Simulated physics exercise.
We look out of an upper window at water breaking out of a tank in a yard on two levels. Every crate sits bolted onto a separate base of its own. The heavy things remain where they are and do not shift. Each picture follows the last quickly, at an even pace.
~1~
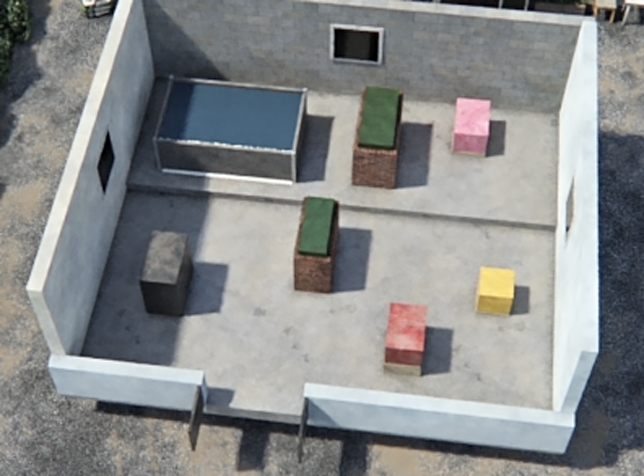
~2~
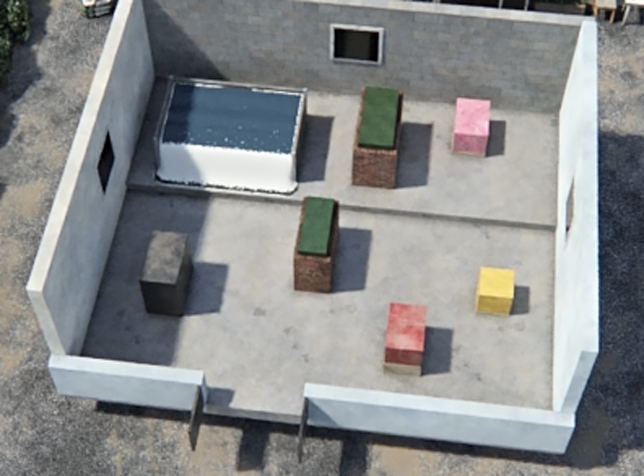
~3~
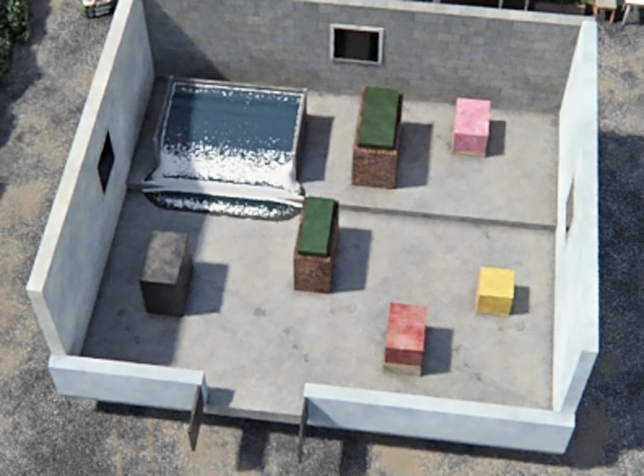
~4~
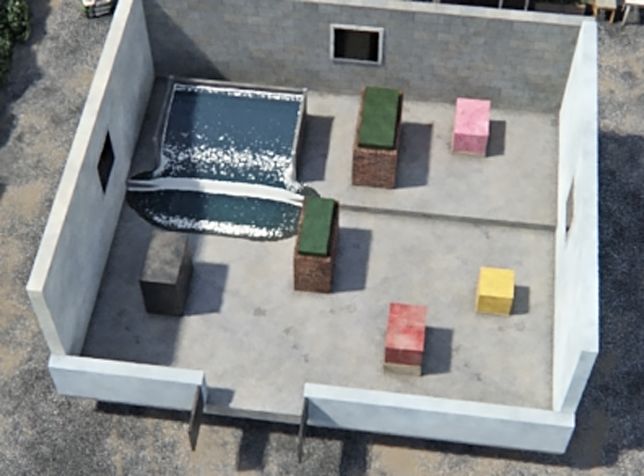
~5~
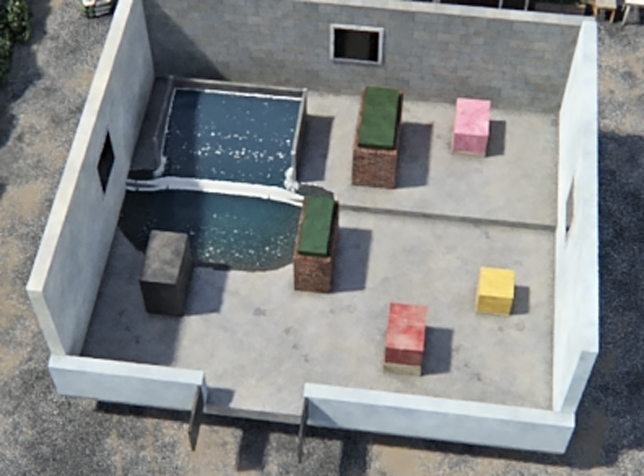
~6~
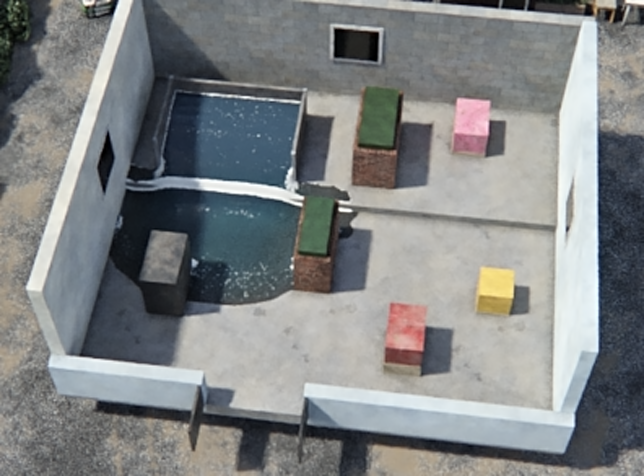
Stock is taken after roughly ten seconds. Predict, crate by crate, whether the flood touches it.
The yellow crate meets the water; the red crate avoids the water; the pink crate avoids the water.
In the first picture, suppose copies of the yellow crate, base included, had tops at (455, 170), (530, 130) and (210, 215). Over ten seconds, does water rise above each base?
Result, in sequence: Is missed, is missed, is inundated.
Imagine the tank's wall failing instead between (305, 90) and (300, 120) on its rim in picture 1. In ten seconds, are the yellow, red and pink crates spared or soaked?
The yellow crate gets drenched; the red crate stays untouched; the pink crate gets drenched.
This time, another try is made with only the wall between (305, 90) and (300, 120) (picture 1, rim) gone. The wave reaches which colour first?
First: The pink-painted one.
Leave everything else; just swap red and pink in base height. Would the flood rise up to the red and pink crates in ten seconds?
Result: The red crate gets splashed; the pink crate comes through fine.
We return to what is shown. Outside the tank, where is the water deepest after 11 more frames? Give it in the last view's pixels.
Deepest spot: Around (126, 382).
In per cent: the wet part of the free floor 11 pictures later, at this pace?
About 40 in a hundred.
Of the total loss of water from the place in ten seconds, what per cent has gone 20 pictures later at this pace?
Roughly 65 %.
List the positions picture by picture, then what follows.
The first frame shows the water tank at (231, 117) is whole and still.
In the second frame, the front is at (297, 185), out from the gap at (226, 164).
In the third frame, water pours out at (226, 166) and has run to a hidden place.
In the fourth frame, water pours out at (226, 167) and has run to a hidden place.
In the fifth frame, water pours out at (227, 168) and has run to a hidden place.
In the sixth frame, water pours out at (227, 168) and has run to (261, 298).
A moment on, water covers 35 % of the floor; the yellow crate not reached, the red crate not reached, the pink crate not reached.
Next, water covers 40 % of the floor; the yellow crate not reached, the red crate not reached, the pink crate not reached.
Then, water covers 45 % of the floor; the yellow crate not reached, the red crate water round its plinth, the pink crate not reached.
Later, water covers 55 % of the floor; the yellow crate water round its plinth, the red crate water round its plinth, the pink crate not reached.
In the end, water covers 70 % of the floor; the yellow crate was topped, the red crate stayed above the water, the pink crate stayed above the water.
